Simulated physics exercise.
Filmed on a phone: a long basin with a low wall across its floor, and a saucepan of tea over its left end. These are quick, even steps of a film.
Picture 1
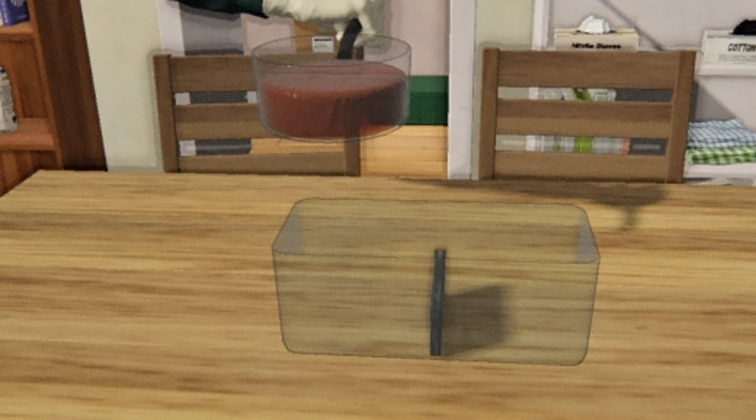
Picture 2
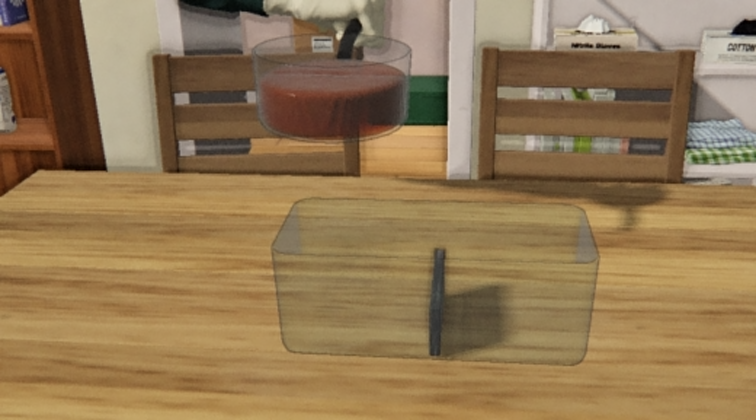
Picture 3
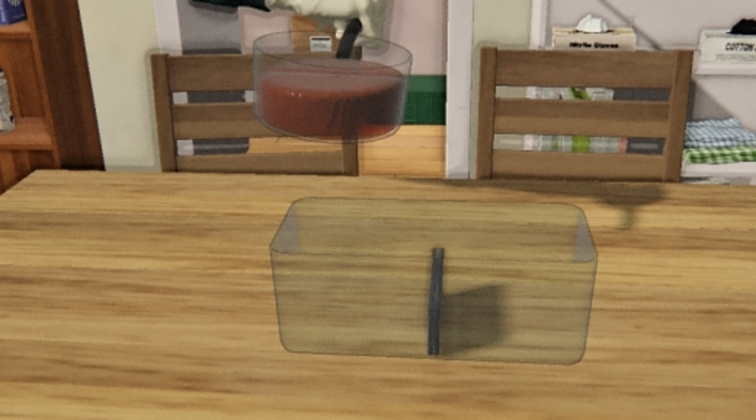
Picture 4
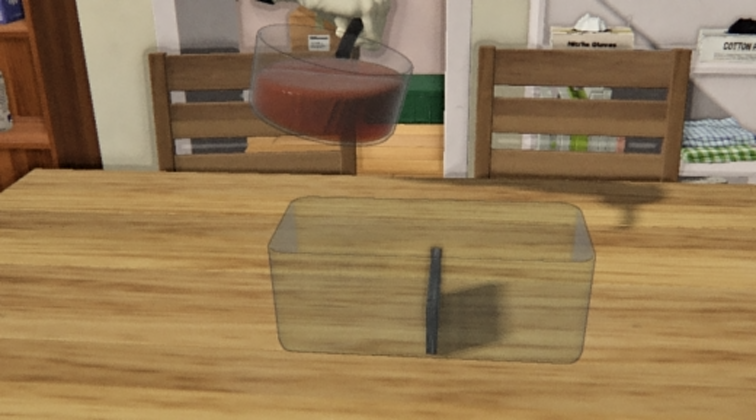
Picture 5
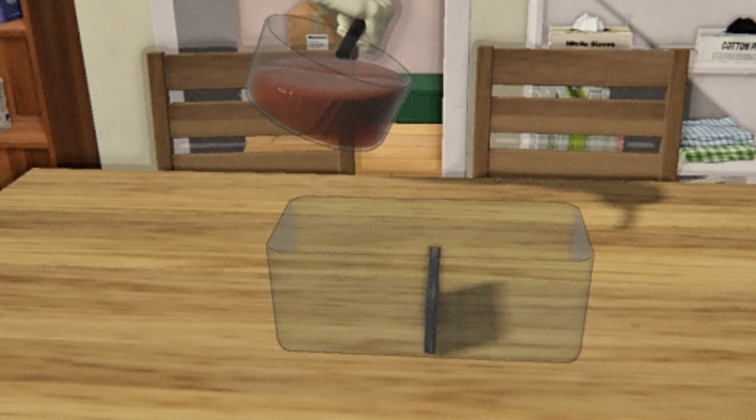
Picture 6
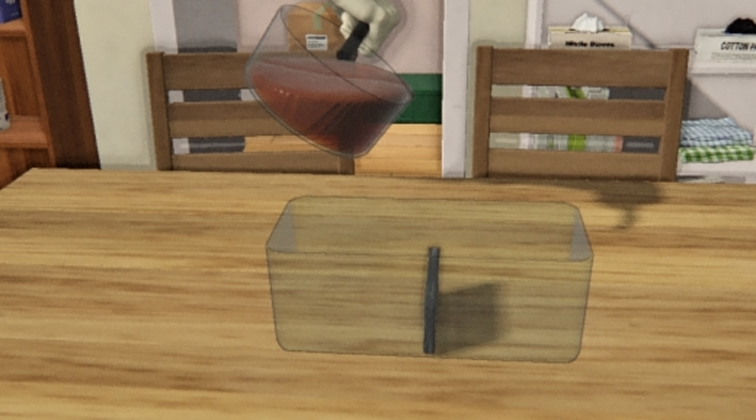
A saucepan of reddish-brown liquid tilts steadily to the right above a clear, divided basin.
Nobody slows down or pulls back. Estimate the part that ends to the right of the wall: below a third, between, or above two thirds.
In the end from a third to two thirds is right of the wall.
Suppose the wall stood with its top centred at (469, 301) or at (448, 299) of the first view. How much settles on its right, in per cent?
About 30 and 45 per cent.
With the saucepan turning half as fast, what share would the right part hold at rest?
Roughly 70 in a hundred.
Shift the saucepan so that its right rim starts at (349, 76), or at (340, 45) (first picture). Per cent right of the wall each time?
The first gives 5 %, the second 5 %.
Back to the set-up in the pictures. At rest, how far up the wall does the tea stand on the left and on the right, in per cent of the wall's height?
Some 30 per cent left and 30 right.
A moment on, the saucepan is tipped right over and 19 per cent is still to pour, 1 is left of the wall and 31 right of it.
Next, the saucepan is tipped right over and 3 per cent is still to pour, 35 is left of the wall and 54 right of it.
Then the saucepan is tipped right over and 0 per cent is still to pour, 46 is left of the wall and 51 right of it.
Later the saucepan is tipped right over and 0 per cent is still to pour, 46 is left of the wall and 52 right of it.
Finally, 46 per cent lies left of the wall, 52 right of it and 2 outside.
